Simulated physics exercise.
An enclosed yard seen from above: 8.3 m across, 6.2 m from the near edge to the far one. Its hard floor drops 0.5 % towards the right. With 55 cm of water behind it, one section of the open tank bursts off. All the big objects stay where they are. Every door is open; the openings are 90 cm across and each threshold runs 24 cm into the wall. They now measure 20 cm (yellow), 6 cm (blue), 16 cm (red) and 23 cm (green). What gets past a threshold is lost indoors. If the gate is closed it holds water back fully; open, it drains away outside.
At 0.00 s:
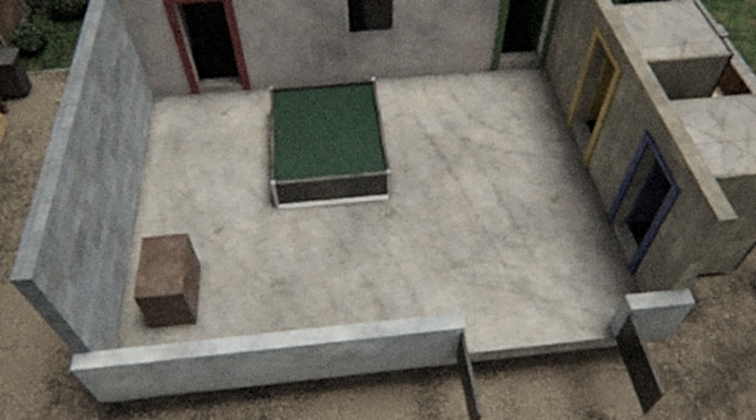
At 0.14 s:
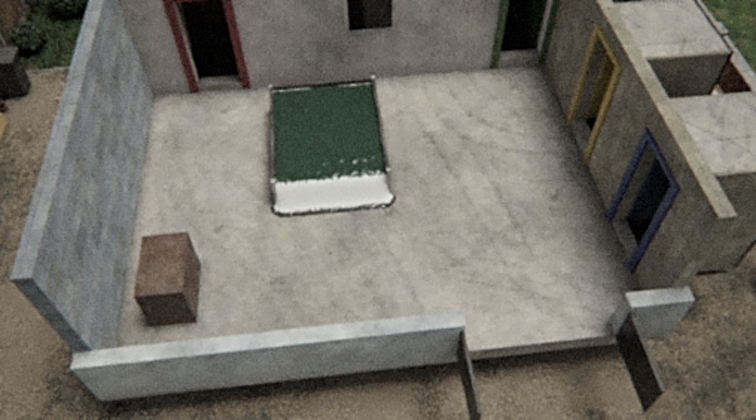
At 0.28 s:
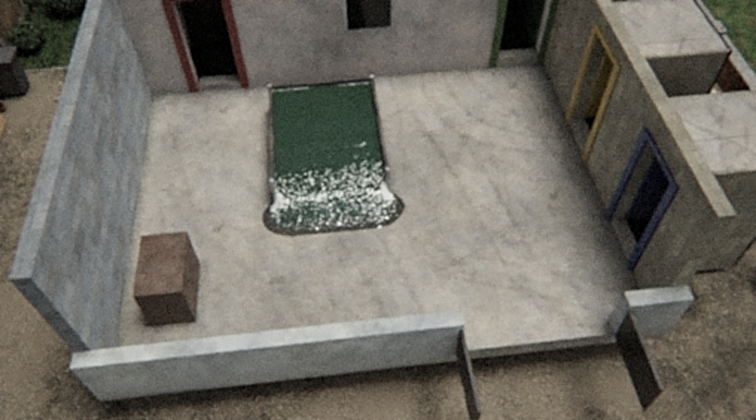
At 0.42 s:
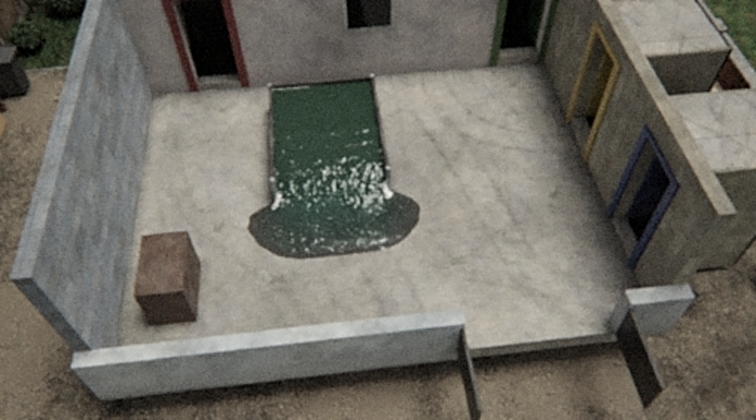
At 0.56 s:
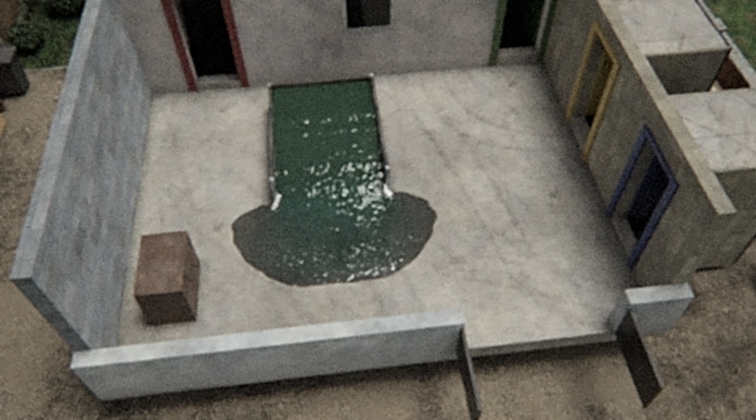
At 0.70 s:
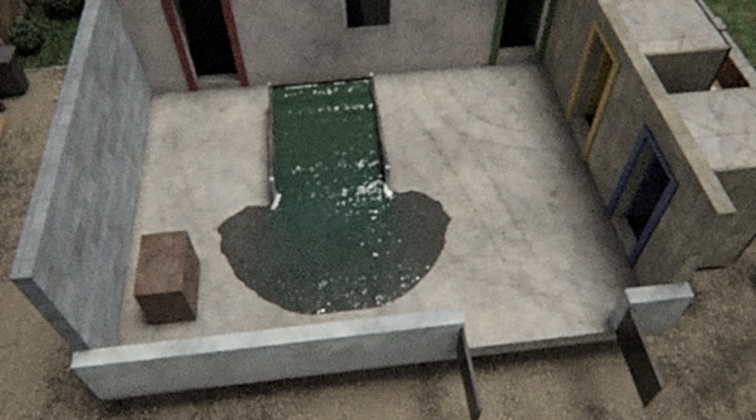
Walled concrete yard from above, the near side of a green water tank bursting and water spreading across the floor towards the low front wall.
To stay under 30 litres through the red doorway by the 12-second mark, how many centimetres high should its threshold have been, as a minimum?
About 6.5 cm.
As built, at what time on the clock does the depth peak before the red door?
Near 6.5 s.
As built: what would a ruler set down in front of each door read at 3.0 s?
In cm: Yellow 0, blue 0, red 0, green 0.
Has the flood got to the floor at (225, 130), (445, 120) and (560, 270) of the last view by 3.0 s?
In turn: Still dry, not reached, under water.
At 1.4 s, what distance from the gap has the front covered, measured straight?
Roughly 3.6 m.
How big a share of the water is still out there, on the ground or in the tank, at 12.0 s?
Some 80 per cent remains.
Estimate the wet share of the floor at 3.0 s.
Some 35 per cent of it.
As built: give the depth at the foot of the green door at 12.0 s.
Some 6.5 cm.
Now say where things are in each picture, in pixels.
In the first picture, the open tank at (327, 131) is whole and still, 55 cm deep; the red door at (212, 52) is dry.
In the second picture, water pours out at (333, 190) and has run 0.2 m, to (280, 213); about 10 cm deep outside, 55 cm at the back.
In the third picture, water pours out at (332, 191) and has run 0.7 m, to (297, 232); about 10 cm deep outside, 55 cm at the back.
In the fourth picture, the gap is at (332, 191), the front 1.2 m out at (295, 255); the back of the open tank holds 55 cm.
In the fifth picture, the front is at (296, 282), 1.7 m from the gap at (332, 191); 4.5 m2 of floor is wet, 55 cm left at the back.
In the sixth picture, the front is at (305, 309), 2.3 m from the gap at (332, 191); 6.2 m2 of floor is wet, 52 cm left at the back; the red door at (209, 49), 3.8 m from the gap, is still 3.5 m from the nearest water.
After 1.4 s water covers 25 % of the floor, deepest (32 cm) near (343, 347); it has not reached the red door.
After 3.0 s water covers 35 % of the floor, deepest (30 cm) near (114, 373); it has not reached the red door.
After 12.0 s water covers 95 % of the floor, deepest (8 cm) near (478, 68); 7 cm at the red door, 0 litres in over its 16 cm threshold.
At the red door as built, the water arrived by 5.9 s and peaked near 11 cm at 6.4 s.
With a threshold of 5.5 cm, 44 litres would have come in within the 12 s; with 7.5 cm, 15 litres. So under 30 litres takes about 6.5 cm.
